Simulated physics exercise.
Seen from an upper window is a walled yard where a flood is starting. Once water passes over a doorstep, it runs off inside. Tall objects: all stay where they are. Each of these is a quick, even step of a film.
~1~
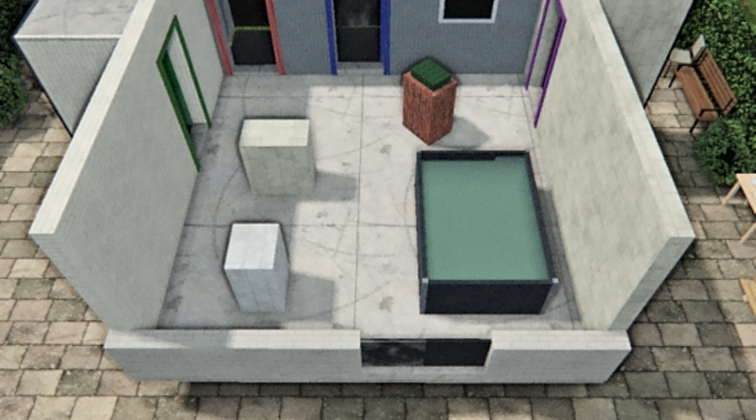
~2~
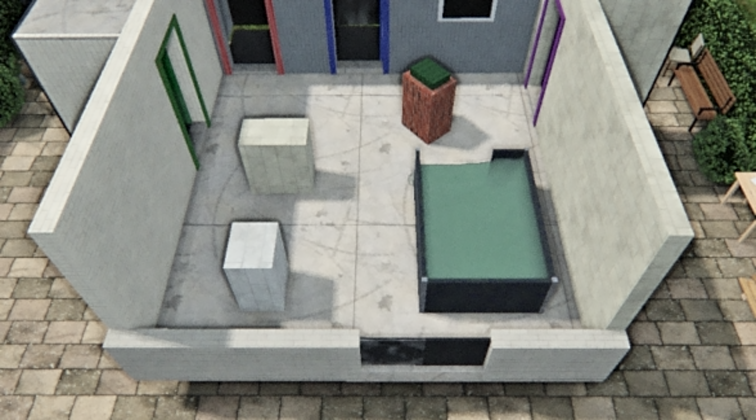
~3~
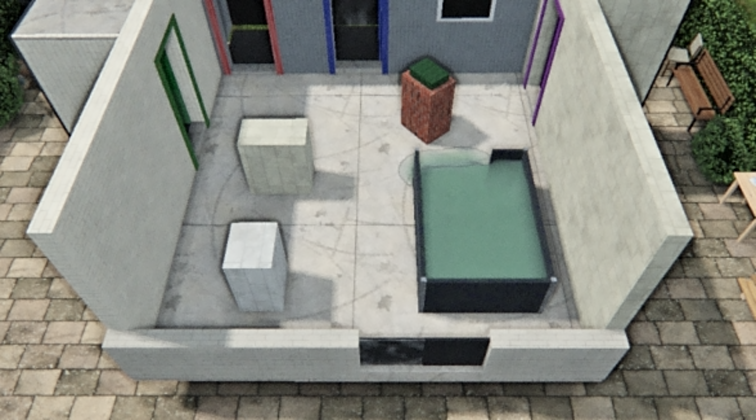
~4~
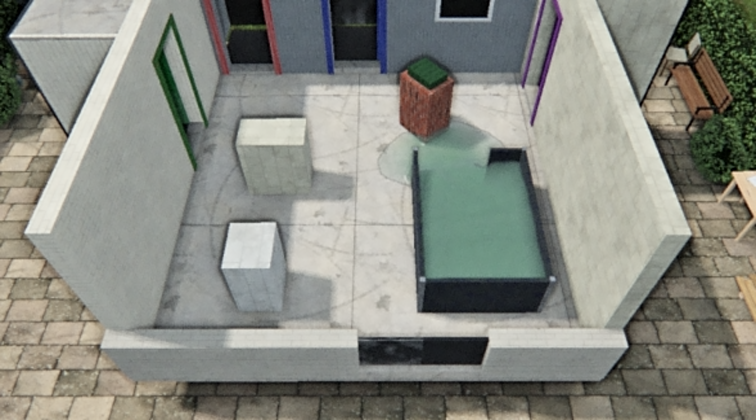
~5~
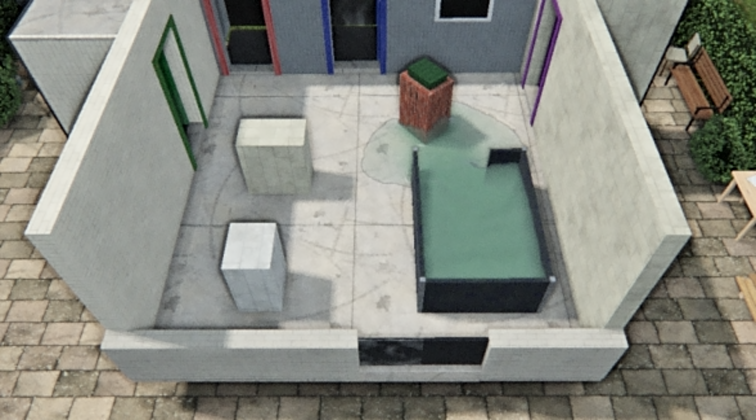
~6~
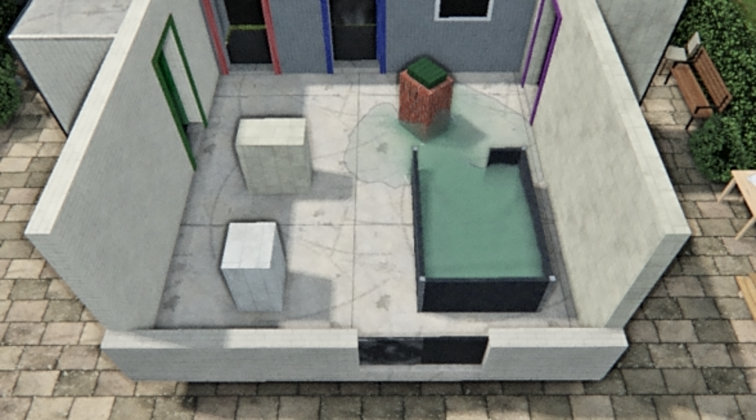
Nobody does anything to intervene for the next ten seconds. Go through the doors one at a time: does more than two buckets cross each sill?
At the end, the blue door is going to let through no more than allowed, the purple door is going to let through more than allowed, the green door is going to let through no more than allowed, the red door is going to let through more than allowed.
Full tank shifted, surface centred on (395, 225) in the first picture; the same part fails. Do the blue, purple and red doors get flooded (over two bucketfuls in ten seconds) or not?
As I see it, the blue door runs past the limit, the purple door remains below and the red door runs past the limit.
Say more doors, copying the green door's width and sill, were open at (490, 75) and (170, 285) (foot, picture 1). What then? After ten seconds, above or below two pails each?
Goes past it; falls short.
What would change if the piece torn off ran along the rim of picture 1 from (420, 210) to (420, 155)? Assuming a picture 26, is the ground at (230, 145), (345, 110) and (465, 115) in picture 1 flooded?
Going in your order, I'd say drenched, then drenched, then still bare.
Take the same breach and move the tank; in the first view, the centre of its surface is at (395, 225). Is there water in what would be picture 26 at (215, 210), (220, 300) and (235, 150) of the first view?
Readings in order: No flood; no flood; flood.
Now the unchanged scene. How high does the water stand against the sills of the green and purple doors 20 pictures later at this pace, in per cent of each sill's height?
I'd say around 90 and 200 in a hundred.
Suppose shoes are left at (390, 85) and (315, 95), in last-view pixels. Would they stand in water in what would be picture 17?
Going in order, I'd call them drenched and drenched.
A moment on, water covers 30 % of the floor; the blue door wet at the sill, nothing in, the purple door wet at the sill, nothing in, the green door not reached, the red door not reached.
Next, water covers 45 % of the floor; the blue door wet at the sill, nothing in, the purple door over two buckets in, the green door not reached, the red door under two buckets in.
Then, water covers 55 % of the floor; the blue door under two buckets in, the purple door far over two buckets in, the green door wet at the sill, nothing in, the red door over two buckets in.
Later, water covers 75 % of the floor; the blue door under two buckets in, the purple door far over two buckets in, the green door wet at the sill, nothing in, the red door far over two buckets in.
In the end, water covers 100 % of the floor; the blue door under two buckets in, the purple door far over two buckets in, the green door under two buckets in, the red door far over two buckets in.
